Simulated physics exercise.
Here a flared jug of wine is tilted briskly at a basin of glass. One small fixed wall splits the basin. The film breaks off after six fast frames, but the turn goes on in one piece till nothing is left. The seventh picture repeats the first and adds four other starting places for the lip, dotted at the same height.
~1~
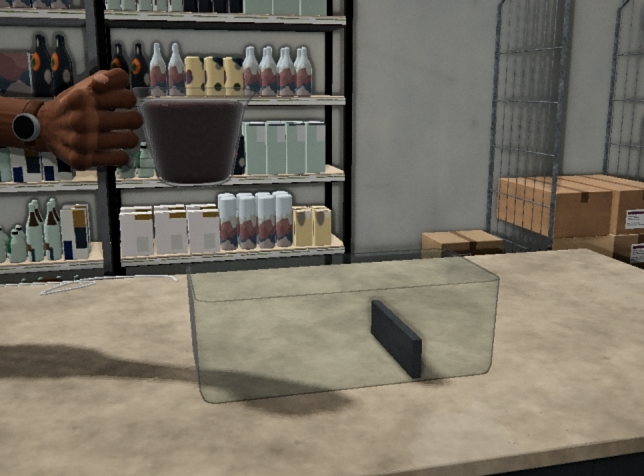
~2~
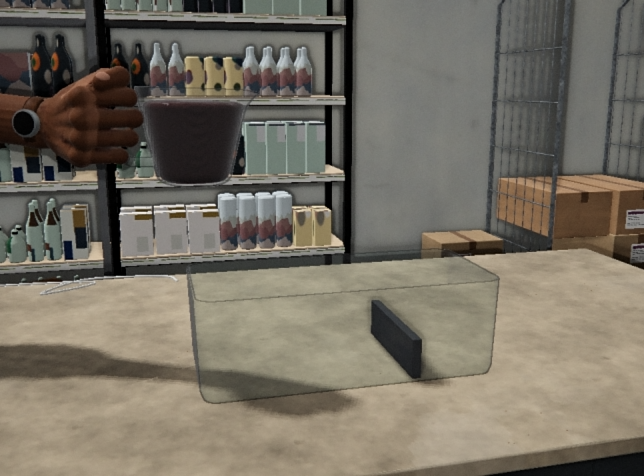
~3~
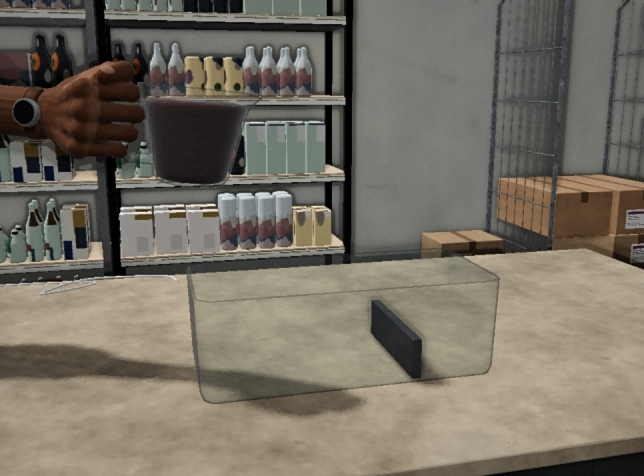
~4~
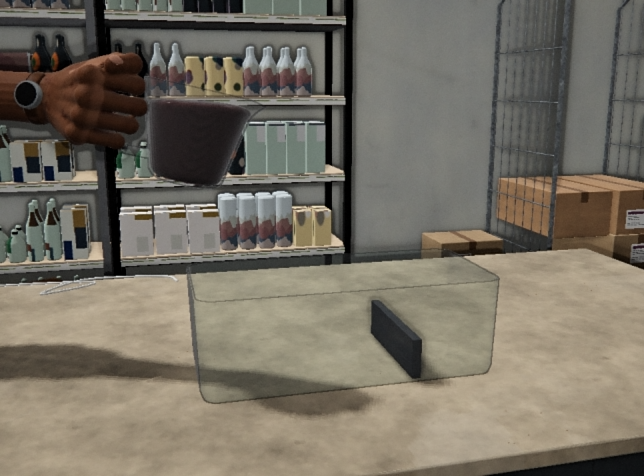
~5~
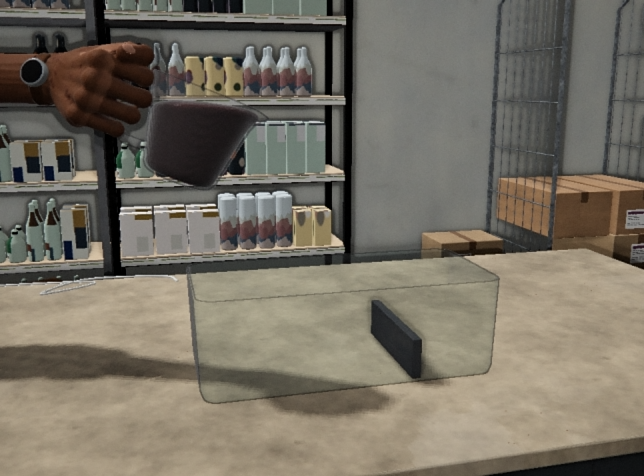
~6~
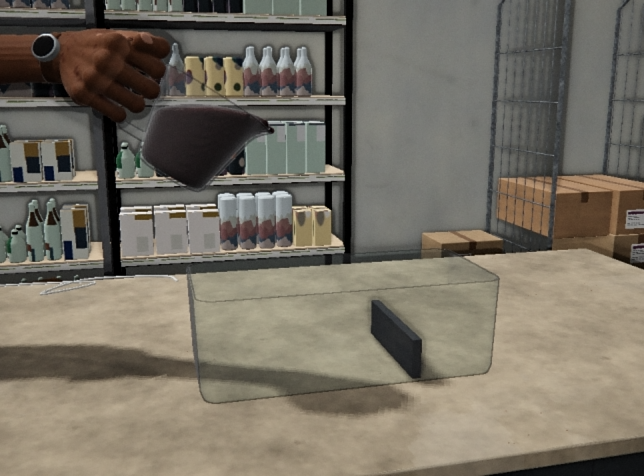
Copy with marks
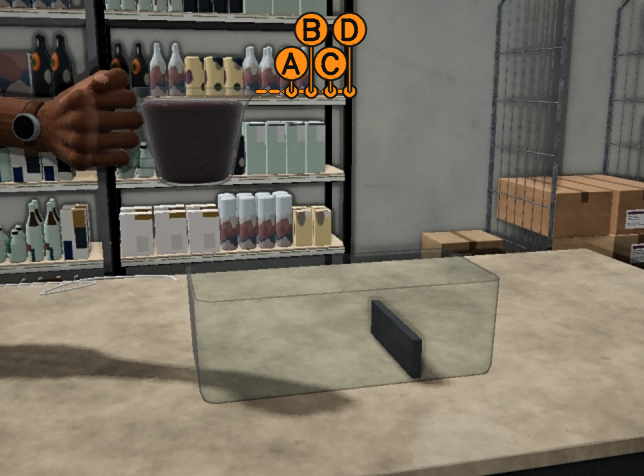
A hand wearing a watch holds a flared jug of dark wine upright, above and to the left of a clear glass basin with a small dark wall inside. The hand then tilts the jug steadily to the right, and the wine slants toward the lip until a little just crosses it.
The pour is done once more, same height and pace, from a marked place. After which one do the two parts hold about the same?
Go for D.
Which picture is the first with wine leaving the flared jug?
In picture 6.
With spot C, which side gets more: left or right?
More ends on the left.
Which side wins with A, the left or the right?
More ends on the left.
On the marked copy, A at (291, 91); B at (311, 91); C at (330, 91); D at (349, 91).
With A, about 91 % ends left of the wall and 5 % right of it; 4 % is lost outside.
With B, about 89 % ends left of the wall and 5 % right of it; 6 % is lost outside.
With C, about 80 % ends left of the wall and 16 % right of it; 4 % is lost outside.
With D, about 53 % ends left of the wall and 43 % right of it; 4 % is lost outside.
